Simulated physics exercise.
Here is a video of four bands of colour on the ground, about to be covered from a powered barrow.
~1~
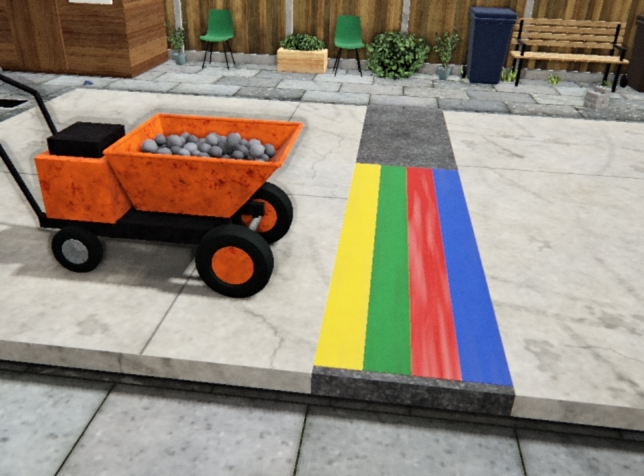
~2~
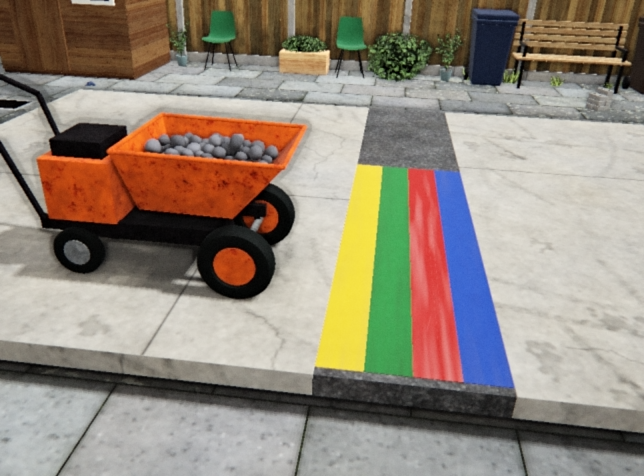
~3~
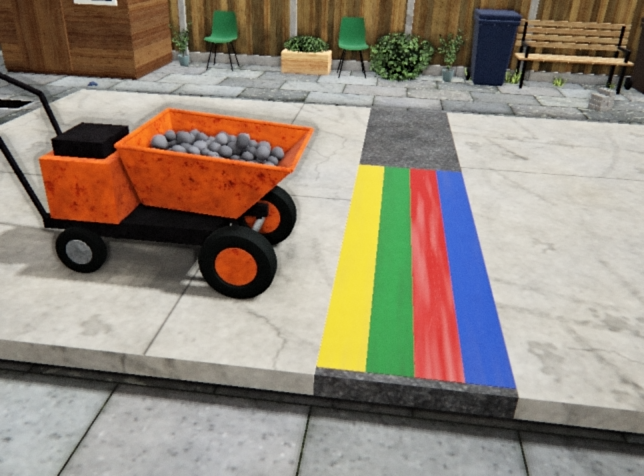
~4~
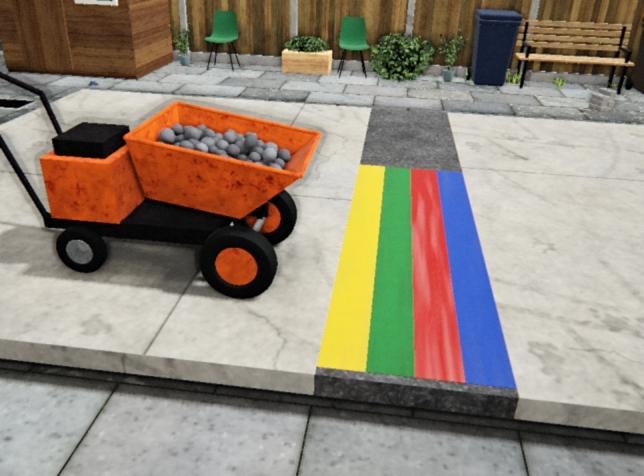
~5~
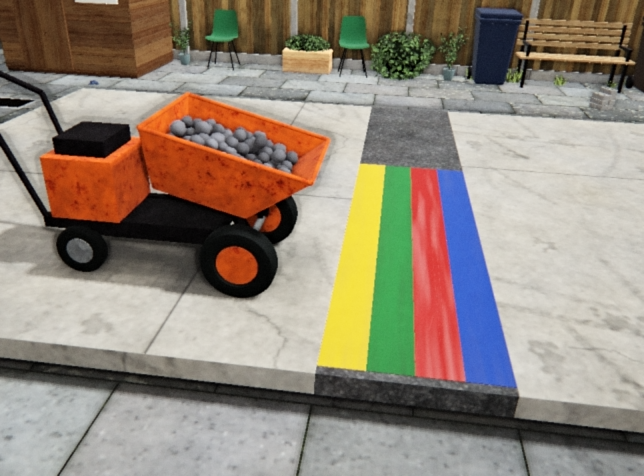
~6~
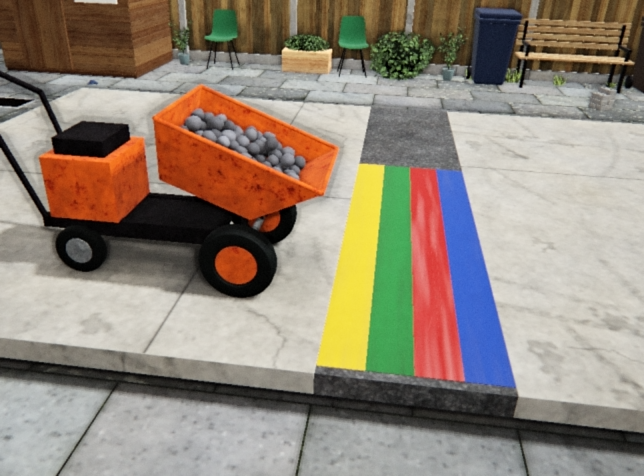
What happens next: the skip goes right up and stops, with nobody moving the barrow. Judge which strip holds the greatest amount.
Greatest amount: The green strip.
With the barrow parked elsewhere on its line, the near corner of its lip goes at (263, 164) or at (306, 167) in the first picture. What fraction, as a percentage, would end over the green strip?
About 30 per cent for the first spot and about 30 per cent for the second.
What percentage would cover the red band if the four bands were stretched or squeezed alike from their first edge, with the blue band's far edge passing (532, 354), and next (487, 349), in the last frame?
I'd put it at some 20 % for the first and some 20 % for the second.
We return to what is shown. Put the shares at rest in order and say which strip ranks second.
Runner-up - red.
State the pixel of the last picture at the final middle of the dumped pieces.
I'd put the middle somewhere around (410, 276).
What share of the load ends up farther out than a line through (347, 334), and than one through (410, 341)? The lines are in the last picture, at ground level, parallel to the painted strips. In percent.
Near 80 % and near 40 %, in that order.
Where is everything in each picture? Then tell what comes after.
The first frame shows lip of the skip near (279, 165), level; top of the load near (205, 150), round cobbles; yellow strip near (343, 330); green strip near (388, 334); red strip near (433, 339); blue strip near (480, 343).
The second frame shows lip of the skip near (283, 168), tipped barely; top of the load near (194, 151).
The third frame shows lip of the skip near (291, 171), tipped barely; top of the load near (200, 148).
The fourth frame shows lip of the skip near (300, 176), tipped a little; top of the load near (207, 145).
The fifth frame shows lip of the skip near (311, 183), tipped a little; top of the load near (202, 144).
The sixth frame shows lip of the skip near (322, 194), tipped clearly; top of the load near (203, 128); yellow strip near (346, 330); green strip near (391, 335); red strip near (436, 339); blue strip near (483, 344).
Shortly afterwards, skip tipped steeply; the whole lot in the skip.
Next, skip tipped right over; near two thirds in the skip; a little over the yellow strip; near a quarter over the green strip; only a few over the red strip.
Some moments later, skip tipped right over; near a quarter in the skip; a little over the yellow strip; near a third over the green strip; near a quarter over the red strip; a little over the blue strip; a little off the paint.
In the end, skip tipped right over; near a quarter in the skip; a little over the yellow strip; near a third over the green strip; near a quarter over the red strip; a little over the blue strip; a little off the paint.
